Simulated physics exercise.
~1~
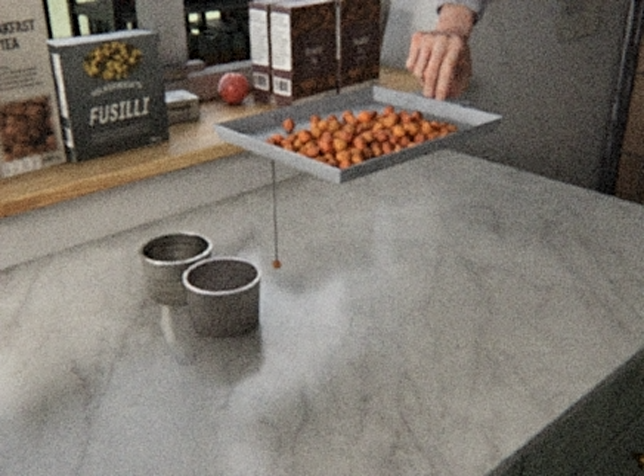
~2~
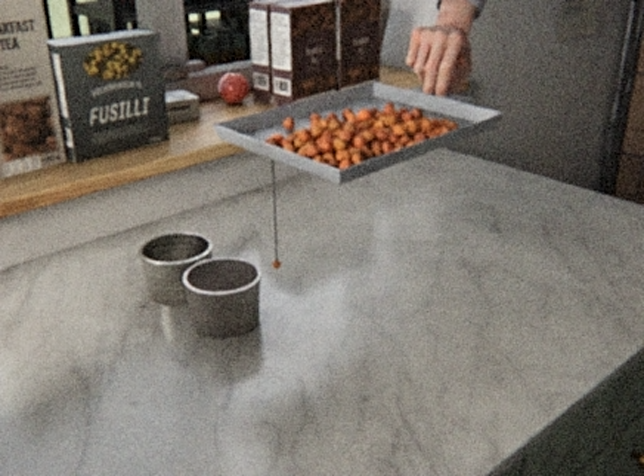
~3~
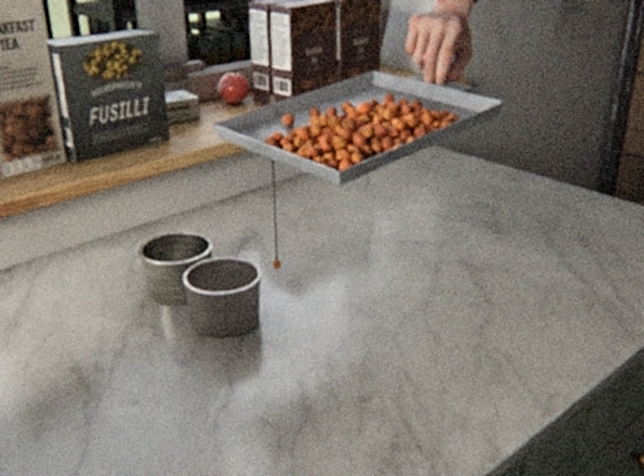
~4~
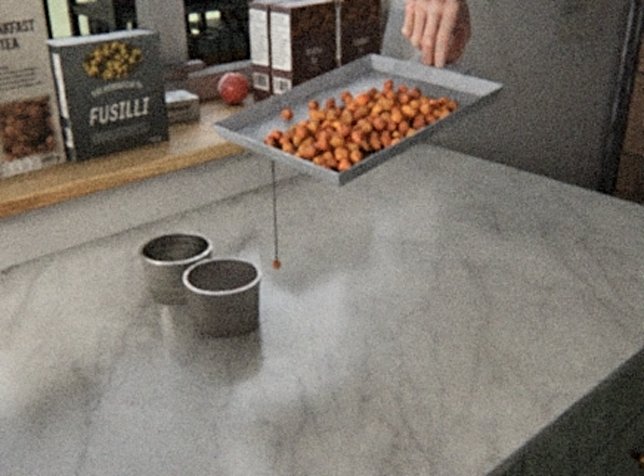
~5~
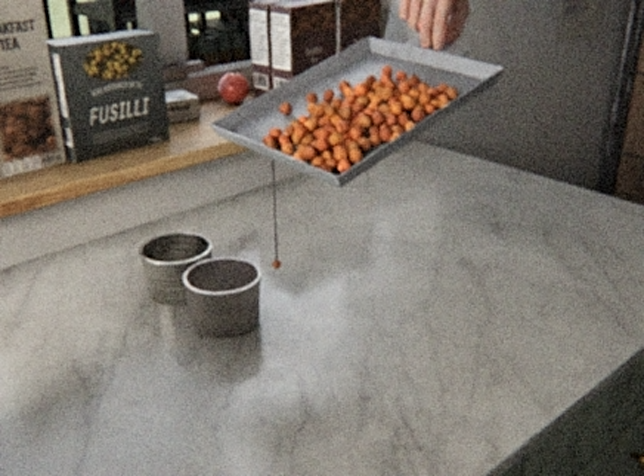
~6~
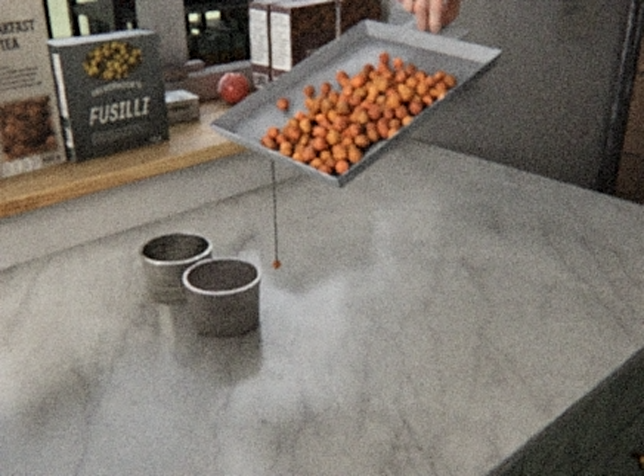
A hand raising the far side of a shallow tray of orange-brown coated peanuts, gradually tilting it above two small dishes.
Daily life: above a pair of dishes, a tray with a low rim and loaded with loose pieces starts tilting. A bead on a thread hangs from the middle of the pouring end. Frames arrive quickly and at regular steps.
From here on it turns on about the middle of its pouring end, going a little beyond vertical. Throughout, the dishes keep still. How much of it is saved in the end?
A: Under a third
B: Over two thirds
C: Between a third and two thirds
(A) Under a third.
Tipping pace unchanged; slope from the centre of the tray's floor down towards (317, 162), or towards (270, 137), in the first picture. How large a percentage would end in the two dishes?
In turn some 10 and 30 per cent.
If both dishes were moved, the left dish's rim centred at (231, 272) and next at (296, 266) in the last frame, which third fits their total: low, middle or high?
Case one, one to two thirds; case two, under a third.
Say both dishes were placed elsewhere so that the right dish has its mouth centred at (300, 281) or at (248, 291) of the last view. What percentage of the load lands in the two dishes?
Approximately 0 percent, followed by approximately 30 percent.
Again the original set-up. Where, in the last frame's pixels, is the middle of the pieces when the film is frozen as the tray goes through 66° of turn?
I'd put it at about (304, 127).
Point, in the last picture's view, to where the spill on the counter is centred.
Look around pixel (252, 383).
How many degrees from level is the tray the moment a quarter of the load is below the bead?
Around 90 degrees of turn.
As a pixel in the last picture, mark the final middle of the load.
I'd place the middle at about (255, 359).
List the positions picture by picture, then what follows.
The first frame shows corners of the pouring end at (220, 124) and (340, 167), level; middle of the load at (365, 139), coated peanuts; left dish at (147, 275); right dish at (193, 306); bead on its thread at (277, 264).
The second frame shows corners of the pouring end at (220, 124) and (340, 167), level; middle of the load at (365, 137).
The third frame shows corners of the pouring end at (219, 124) and (339, 169), tipped barely, lowest at the right corner; middle of the load at (365, 133).
The fourth frame shows corners of the pouring end at (218, 123) and (339, 170), tipped a little, lowest at the right corner; middle of the load at (364, 126).
The fifth frame shows corners of the pouring end at (217, 123) and (338, 172), tipped a little, lowest at the right corner; middle of the load at (363, 119).
The sixth frame shows corners of the pouring end at (216, 122) and (337, 174), tipped clearly, lowest at the right corner; middle of the load at (361, 113); left dish at (147, 275); right dish at (193, 306).
Soon after the last picture, tray tipped steeply; nearly all on the tray; a stray few outside both; a small part in the air.
A little later, tray tipped past a quarter turn; a stray few on the tray; a small part in the right dish; about half outside both; about a quarter in the air.
Later still, tray tipped past a quarter turn; about a quarter in the right dish; most outside both.
At rest, tray tipped past a quarter turn; about a quarter in the right dish; none in the left dish; most outside both.
